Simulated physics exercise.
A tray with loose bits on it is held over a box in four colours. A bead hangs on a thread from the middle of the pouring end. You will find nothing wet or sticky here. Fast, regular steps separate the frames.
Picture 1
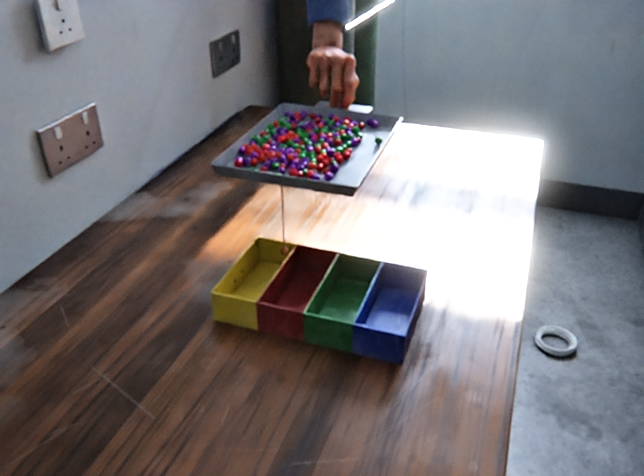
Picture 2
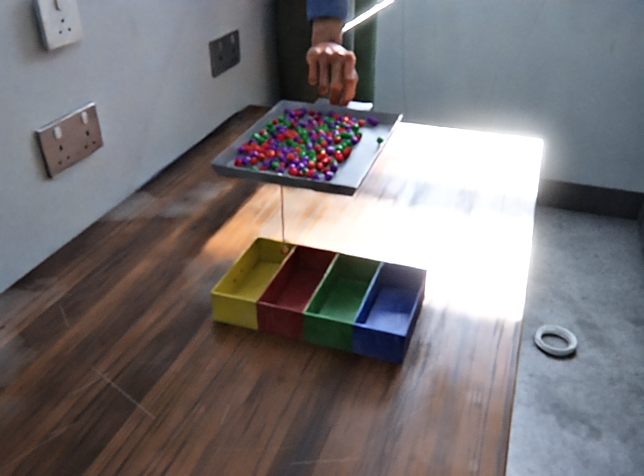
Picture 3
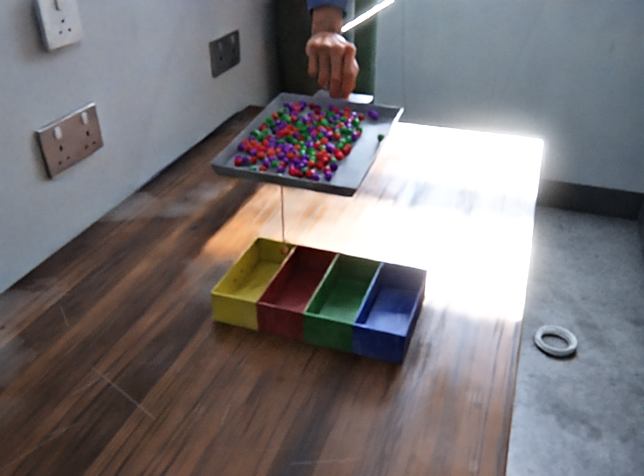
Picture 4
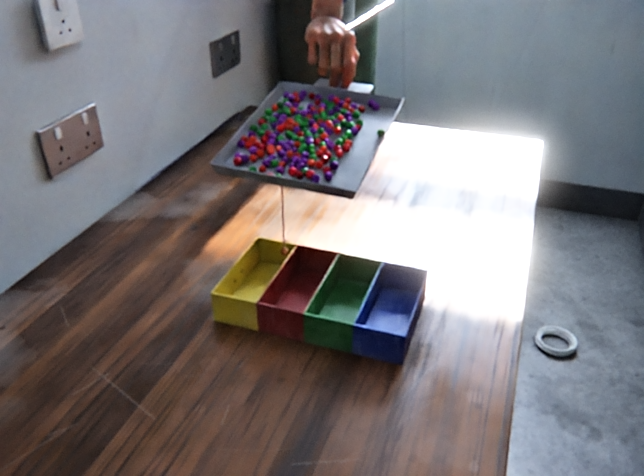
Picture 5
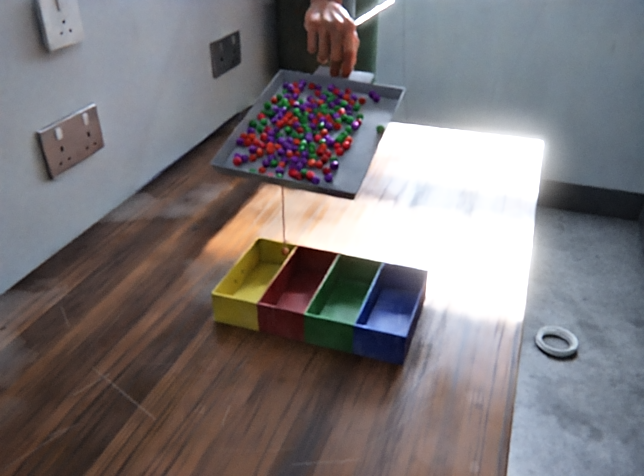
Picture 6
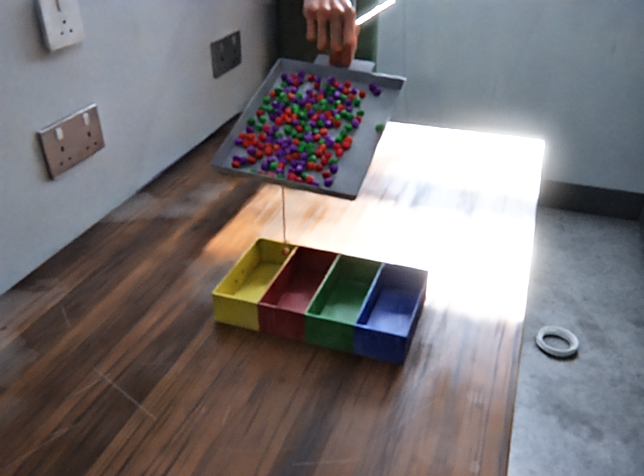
At first, a hand holds a grey tray of small colourful beads level above a box with yellow, red, green and blue cells. The hand then raises the far side, gradually tilting the tray toward its lower right corner. Finally, the slope is clear and most of the beads are shifting on the tray.
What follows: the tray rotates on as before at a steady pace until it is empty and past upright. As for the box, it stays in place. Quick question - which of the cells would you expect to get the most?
I would expect the green cell to get the most.
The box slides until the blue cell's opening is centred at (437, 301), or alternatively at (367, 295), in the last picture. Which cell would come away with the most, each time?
The first placement favours red, while the second favours green.
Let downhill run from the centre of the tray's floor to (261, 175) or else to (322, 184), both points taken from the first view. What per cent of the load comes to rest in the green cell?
In order, 0 in a hundred and 60 in a hundred.
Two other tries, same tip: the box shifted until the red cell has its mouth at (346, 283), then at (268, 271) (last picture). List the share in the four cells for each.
Result: 70 % and 90 %.
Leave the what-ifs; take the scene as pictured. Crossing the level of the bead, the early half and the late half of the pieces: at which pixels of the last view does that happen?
At (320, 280) for the first part, then at (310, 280) for the others.
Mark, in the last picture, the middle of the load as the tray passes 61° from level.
Somewhere around pixel (303, 189) in the last picture.
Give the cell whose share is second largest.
Place 2: The red one.
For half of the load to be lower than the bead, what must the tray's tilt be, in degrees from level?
80° or so.
Shortly afterwards, tray tipped steeply; near two thirds on the tray; a little in the green cell; only a few in the red cell; only a few in the yellow cell; only a few in the blue cell; near a quarter falling or outside the box.
Next, tray tipped right over; only a few on the tray; near a third in the green cell; near a quarter in the red cell; near a quarter in the yellow cell; only a few in the blue cell; a little falling or outside the box.
Some moments later, tray tipped past a quarter turn; near a third in the green cell; near a quarter in the red cell; near a quarter in the yellow cell; only a few in the blue cell; a little falling or outside the box.
In the end, tray tipped past a quarter turn; near a third in the green cell; near a quarter in the red cell; near a quarter in the yellow cell; only a few in the blue cell; a little outside the box.
